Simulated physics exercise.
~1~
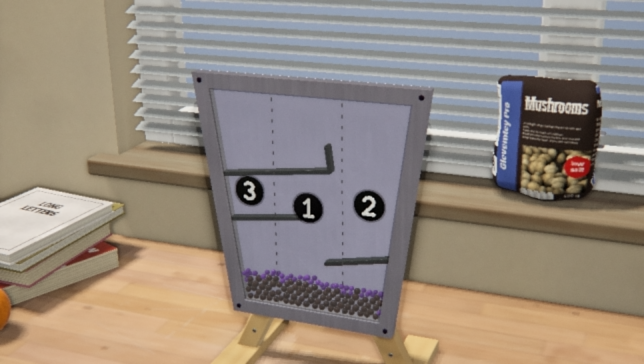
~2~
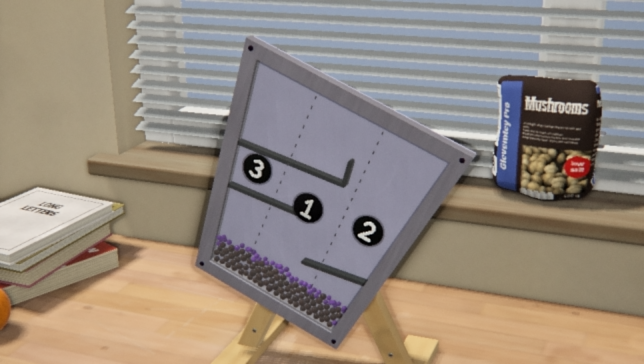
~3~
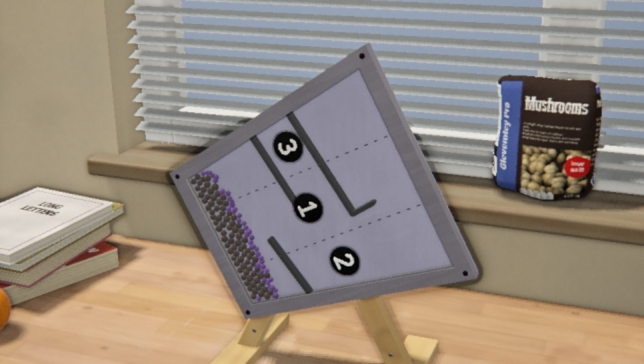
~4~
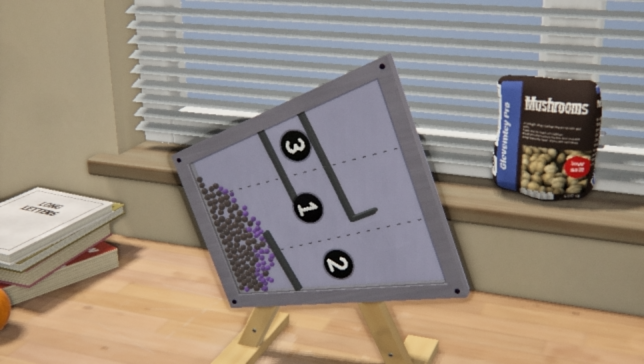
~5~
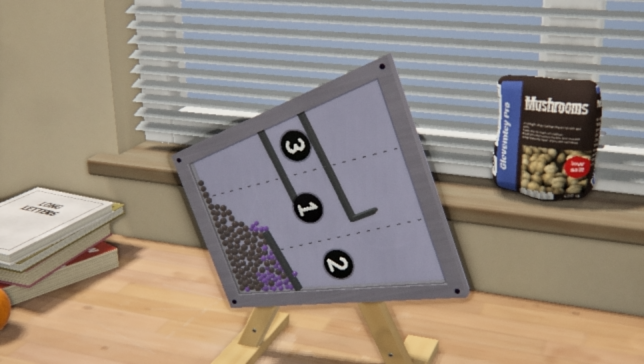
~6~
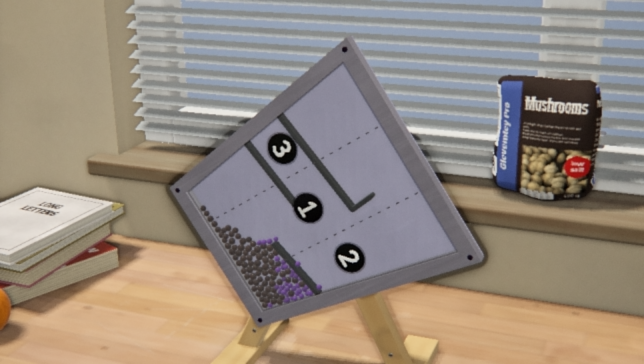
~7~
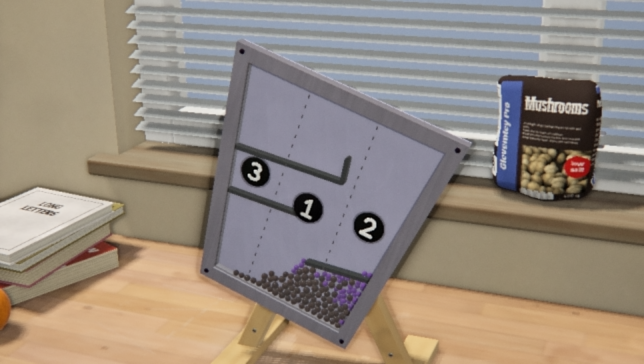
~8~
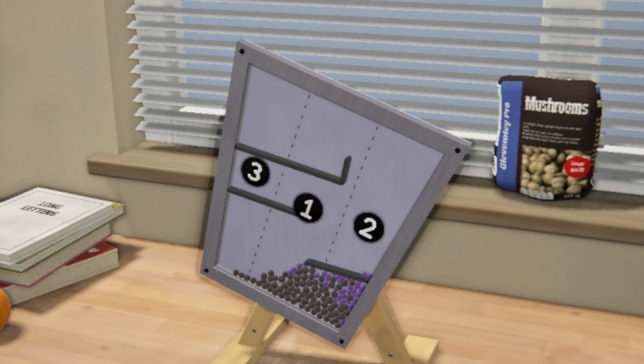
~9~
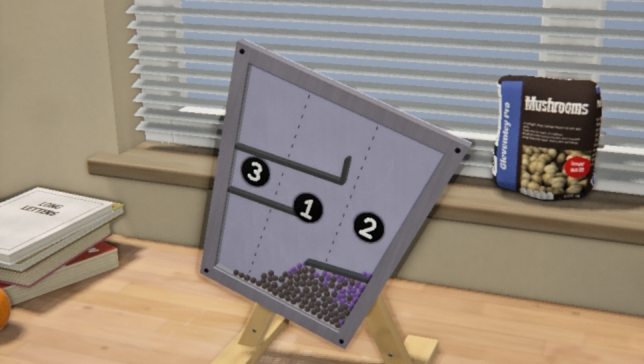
The framed box tips steeply clockwise, swings partway back, and rests tilted, its beads low.
